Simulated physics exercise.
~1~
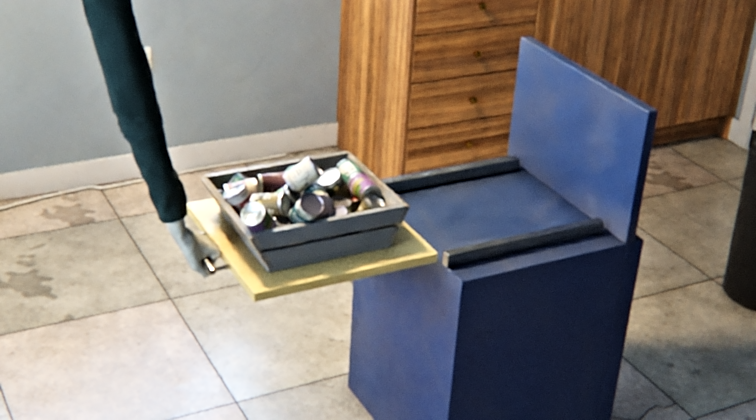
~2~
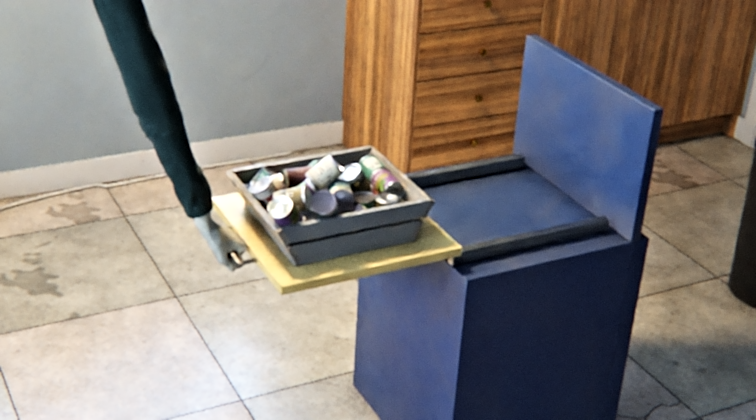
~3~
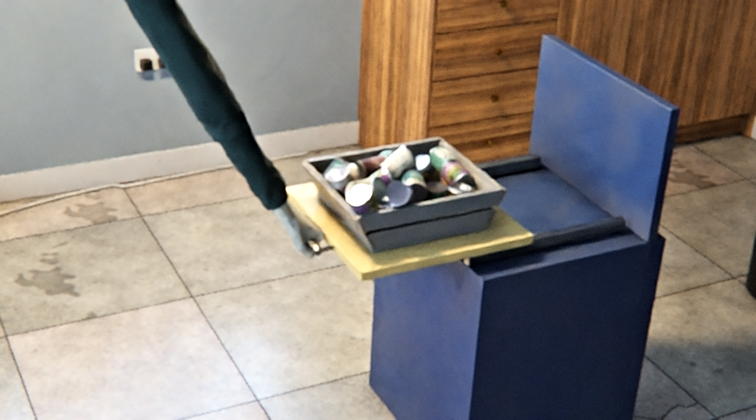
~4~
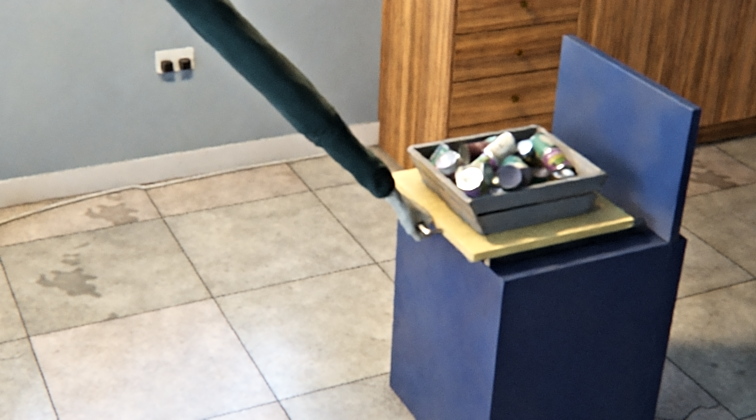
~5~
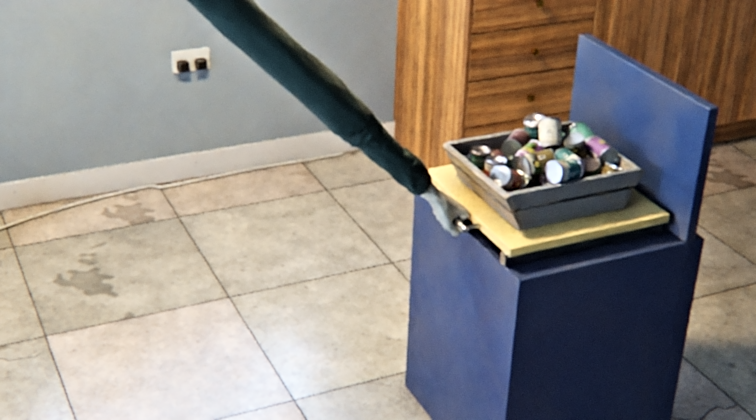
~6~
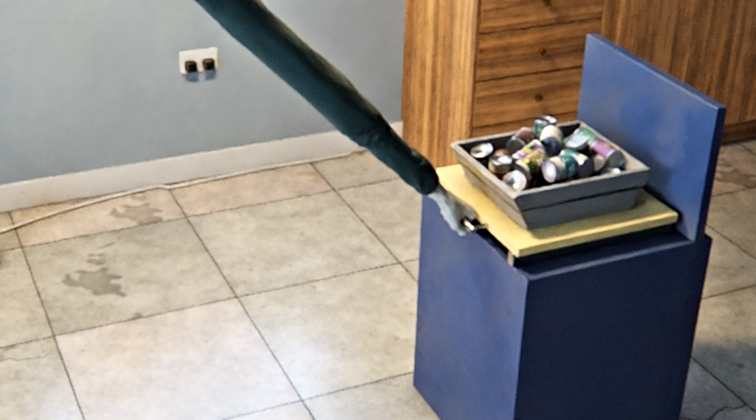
An arm in a dark green sleeve and pale glove grips the front edge of a yellow shelf, seen from slightly above in a room with a tiled floor, a grey wall and wooden drawers behind. The shelf juts left from a blue unit with a tall back panel, carrying a grey crate heaped with small, loose tins. The arm pushes the shelf right along its dark runners while the view pans slightly left, revealing a wall socket. The tins shift and tumble as the shelf slides in and stops near the panel. Finally they settle, all still inside the crate.
